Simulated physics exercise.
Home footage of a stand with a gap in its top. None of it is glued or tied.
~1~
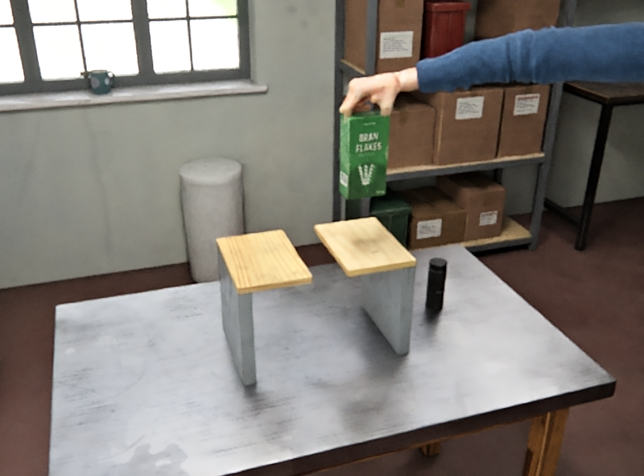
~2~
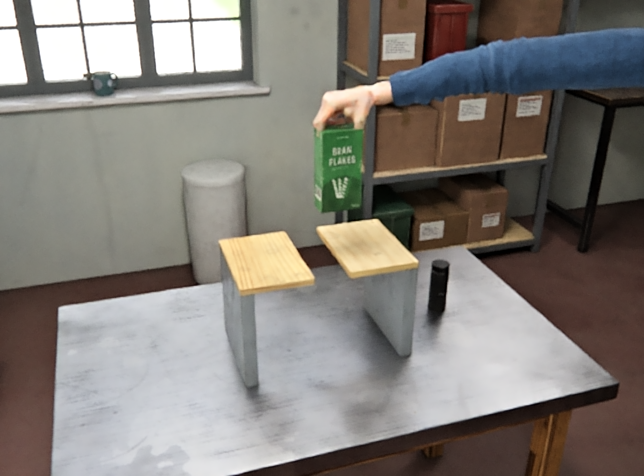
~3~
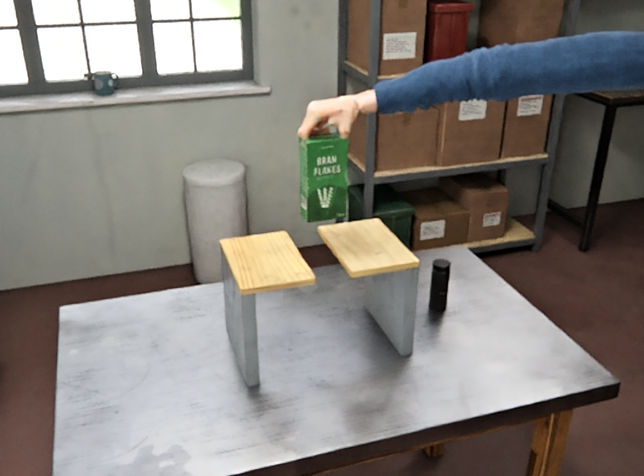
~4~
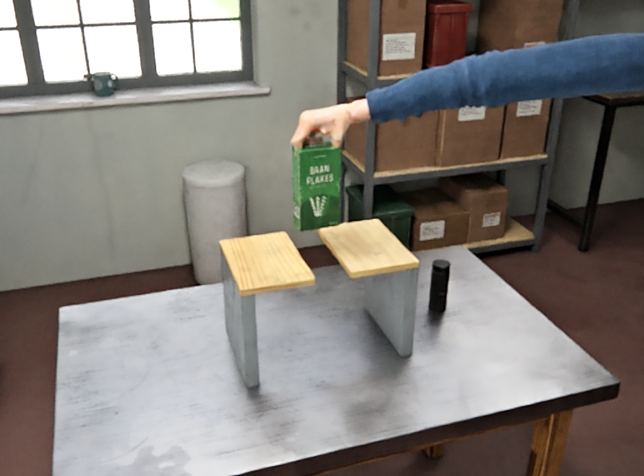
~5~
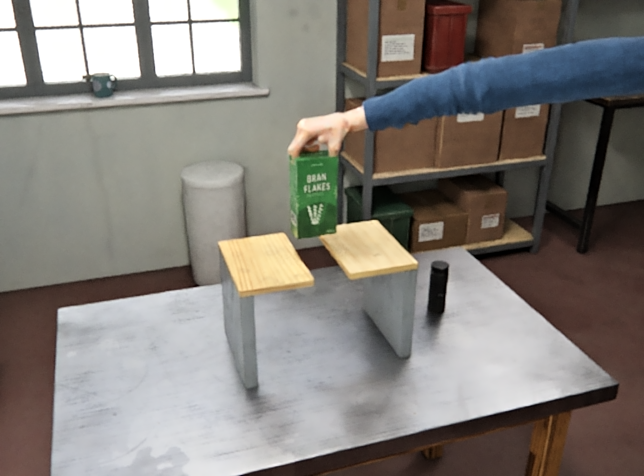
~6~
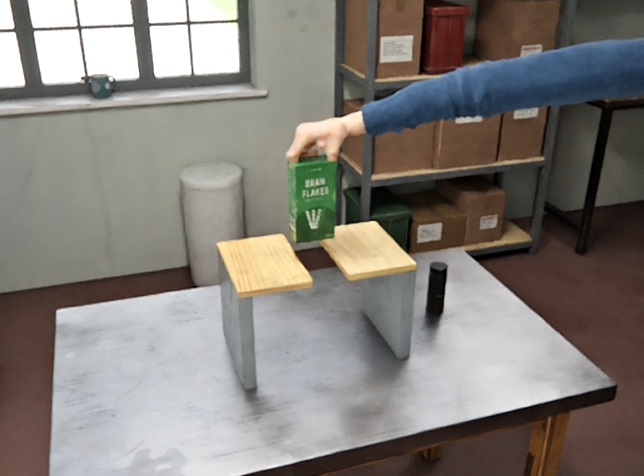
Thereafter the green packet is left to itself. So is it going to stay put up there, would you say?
Yes, it stays put.
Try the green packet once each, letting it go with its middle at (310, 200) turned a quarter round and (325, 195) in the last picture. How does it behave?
Try one: It slips past. Try two: It gets jammed.
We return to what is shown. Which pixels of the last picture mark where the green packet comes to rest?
Close to (312, 216) in the last picture.
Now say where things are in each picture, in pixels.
In the first frame, on its way; green packet (364, 155); black shaker (436, 284).
In the second frame, on its way; green packet (338, 169); black shaker (439, 286).
In the third frame, on its way; green packet (323, 178); black shaker (440, 285).
In the fourth frame, on its way; green packet (316, 187); black shaker (439, 286).
In the fifth frame, on its way; green packet (313, 195); black shaker (438, 287).
In the sixth frame, poised above the slot; green packet (312, 199); black shaker (437, 288).
Then, 0.20 s on from there, green packet shifted a little near (312, 217).
Then, 0.40 s on from there, green packet resting near (310, 215).
In the end, moved from the start, green packet; black shaker unmoved. At the end, from the last picture's camera, green packet near (312, 216). The packet is caught.
